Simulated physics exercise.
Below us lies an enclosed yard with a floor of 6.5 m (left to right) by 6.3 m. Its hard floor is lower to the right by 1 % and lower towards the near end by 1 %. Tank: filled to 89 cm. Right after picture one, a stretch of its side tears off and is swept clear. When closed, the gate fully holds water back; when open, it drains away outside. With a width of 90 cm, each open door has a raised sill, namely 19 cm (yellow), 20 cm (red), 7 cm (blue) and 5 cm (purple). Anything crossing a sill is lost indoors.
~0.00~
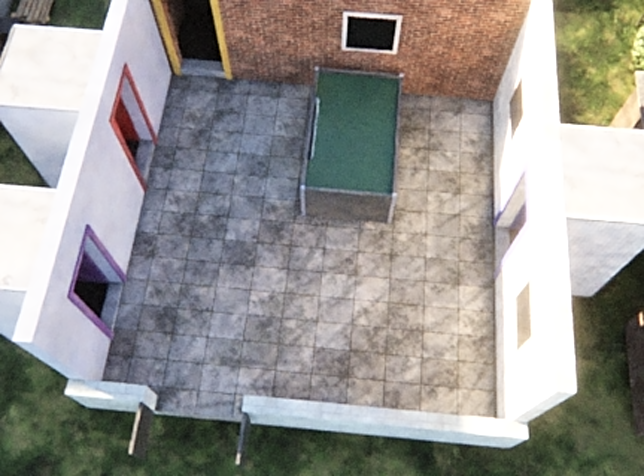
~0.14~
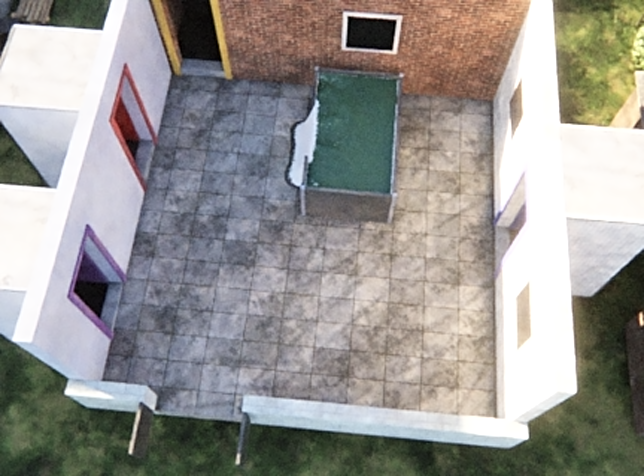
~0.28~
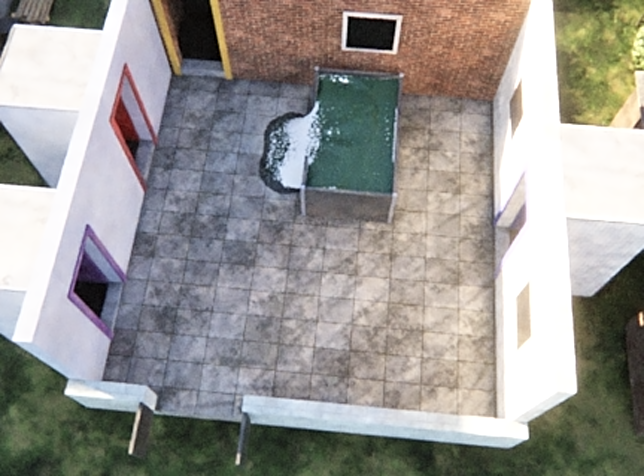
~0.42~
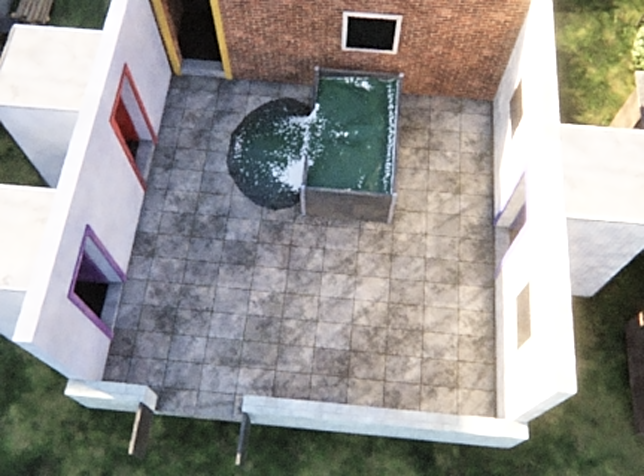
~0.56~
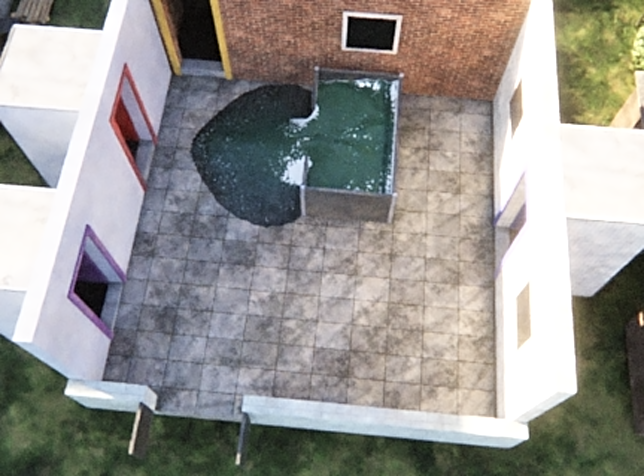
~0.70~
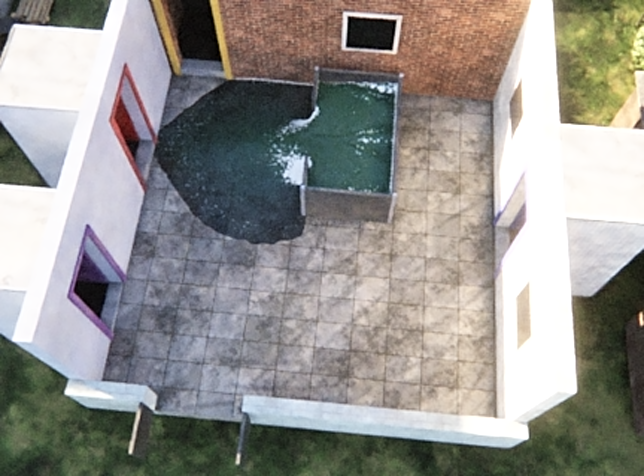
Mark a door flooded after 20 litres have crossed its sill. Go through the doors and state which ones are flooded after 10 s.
In order: Yellow door: Beyond the limit; red door: Beyond the limit; blue door: Short of the limit; purple door: Beyond the limit.
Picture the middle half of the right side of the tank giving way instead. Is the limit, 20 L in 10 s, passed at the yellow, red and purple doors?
Then: Yellow short of it, red short of it, purple beyond it.
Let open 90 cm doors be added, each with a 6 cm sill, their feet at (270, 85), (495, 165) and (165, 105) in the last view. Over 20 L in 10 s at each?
Well, the first is on the high side, the second is on the low side, and the third is on the high side.
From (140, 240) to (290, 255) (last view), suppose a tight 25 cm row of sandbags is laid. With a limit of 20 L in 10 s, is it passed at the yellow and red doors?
Yellow exceeded, red exceeded.
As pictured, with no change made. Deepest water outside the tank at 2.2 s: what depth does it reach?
Around 37 centimetres deep.
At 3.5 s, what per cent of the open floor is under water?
Roughly 45 percent.
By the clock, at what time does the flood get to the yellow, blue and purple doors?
Door times: Yellow 0.8 s / blue 7.0 s / purple 1.6 s.
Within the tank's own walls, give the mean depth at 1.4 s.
It averages close to 51 cm.
After 1.4 s water covers 30 % of the floor and is deepest (58 cm) near (170, 82); yellow door 24 cm at the sill, 0 L in, red door 41 cm at the sill, 65 L in, blue door not reached, purple door not reached.
After 2.2 s water covers 35 % of the floor and is deepest (37 cm) near (155, 152); yellow door 34 cm at the sill, 47 L in, red door 35 cm at the sill, 141 L in, blue door not reached, purple door 11 cm at the sill, 2 L in.
After 3.5 s water covers 45 % of the floor and is deepest (26 cm) near (155, 152); yellow door 18 cm at the sill, 82 L in, red door 25 cm at the sill, 181 L in, blue door not reached, purple door 8 cm at the sill, 15 L in.
After 6.0 s water covers 70 % of the floor and is deepest (19 cm) near (122, 391); yellow door 11 cm at the sill, 84 L in, red door 14 cm at the sill, 189 L in, blue door not reached, purple door 7 cm at the sill, 27 L in.
After 10.0 s water covers 85 % of the floor and is deepest (14 cm) near (478, 426); yellow door 4 cm at the sill, 84 L in, red door 5 cm at the sill, 189 L in, blue door 9 cm at the sill, 4 L in, purple door 6 cm at the sill, 43 L in.
